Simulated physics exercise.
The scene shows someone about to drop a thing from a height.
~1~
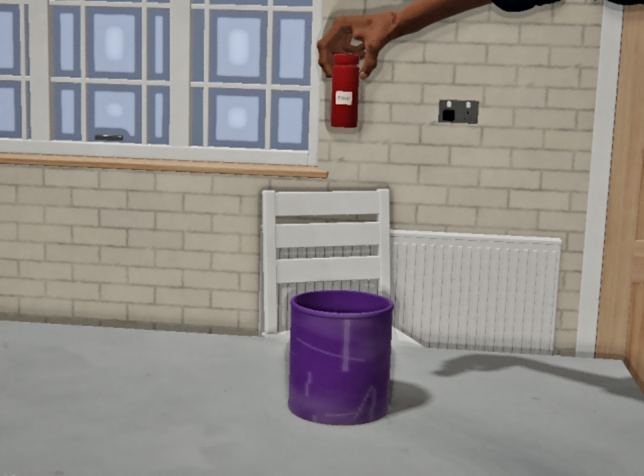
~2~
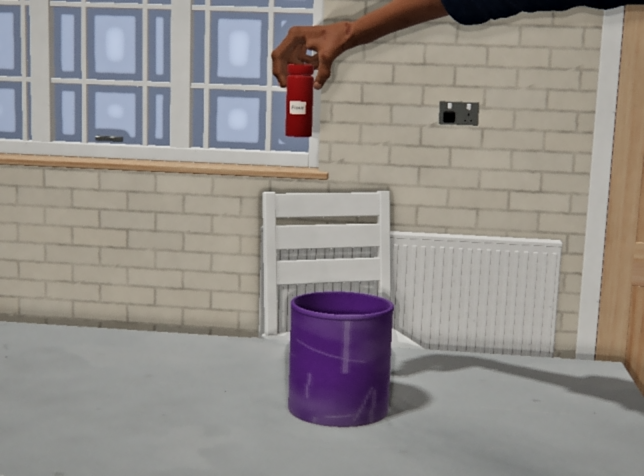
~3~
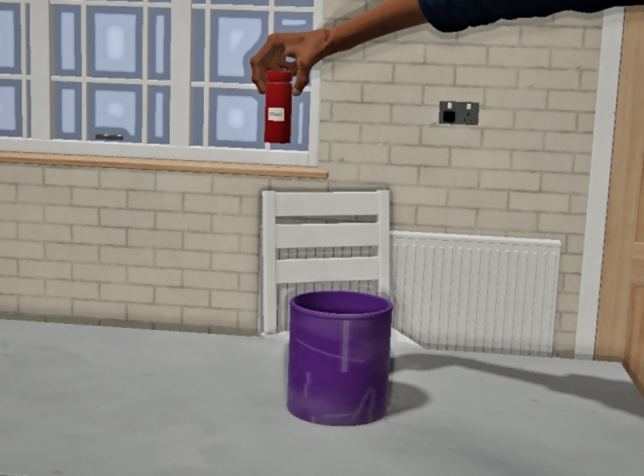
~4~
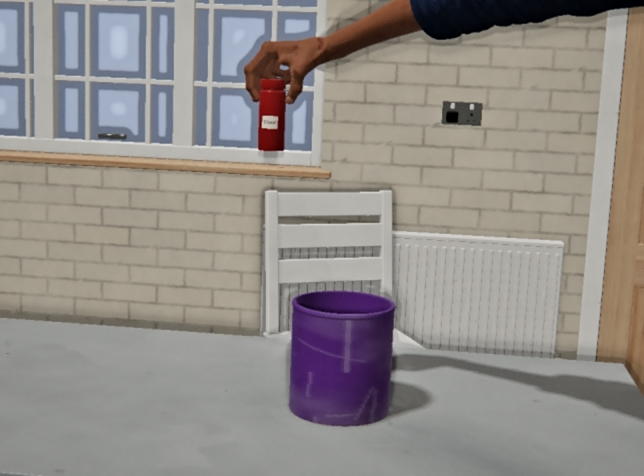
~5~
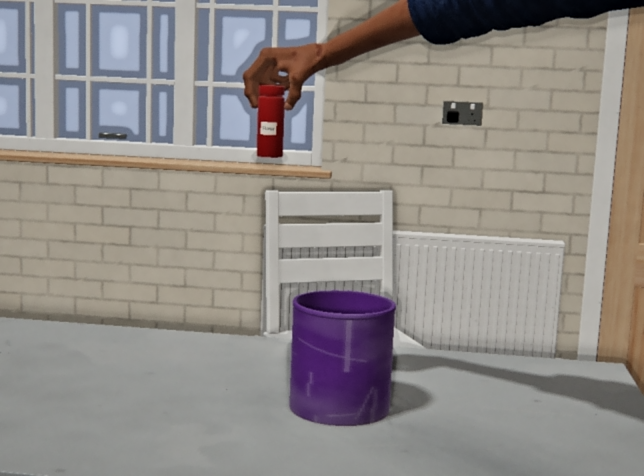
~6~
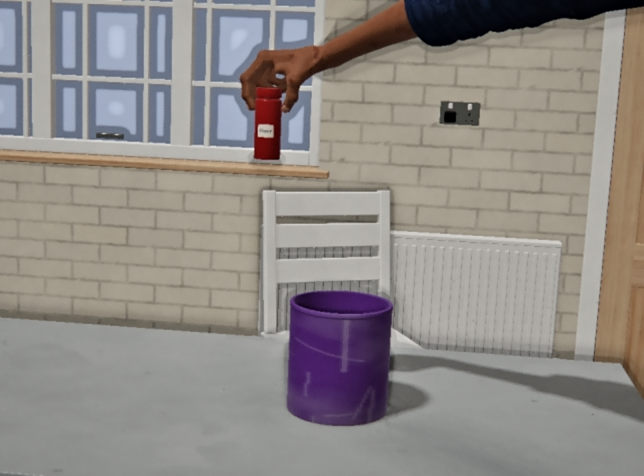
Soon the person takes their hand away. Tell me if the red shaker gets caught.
The red shaker will have missed the opening.
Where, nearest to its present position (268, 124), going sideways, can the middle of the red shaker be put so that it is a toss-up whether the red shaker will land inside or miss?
In the last view, the boundary sits at approximately (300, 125).
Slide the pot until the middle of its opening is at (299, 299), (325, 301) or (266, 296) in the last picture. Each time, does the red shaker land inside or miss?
Okay, so it makes it in, then it stays out, and then it makes it in.
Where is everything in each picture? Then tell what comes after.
The first frame shows still on the way; red shaker (345, 91); pot (340, 355).
The second frame shows still on the way; red shaker (300, 100); pot (340, 356).
The third frame shows still on the way; red shaker (279, 107); pot (339, 356).
The fourth frame shows still on the way; red shaker (272, 115); pot (341, 356).
The fifth frame shows still on the way; red shaker (271, 121); pot (342, 355).
The sixth frame shows in place, still held; red shaker (268, 124); pot (339, 355).
Then, 0.16 s after the last picture, red shaker moved well along near (267, 170).
Then, 0.24 s after the last picture, red shaker falling near (264, 250).
Then, 0.30 s after the last picture, red shaker falling near (261, 334).
At rest, the red shaker misses, near (260, 370).
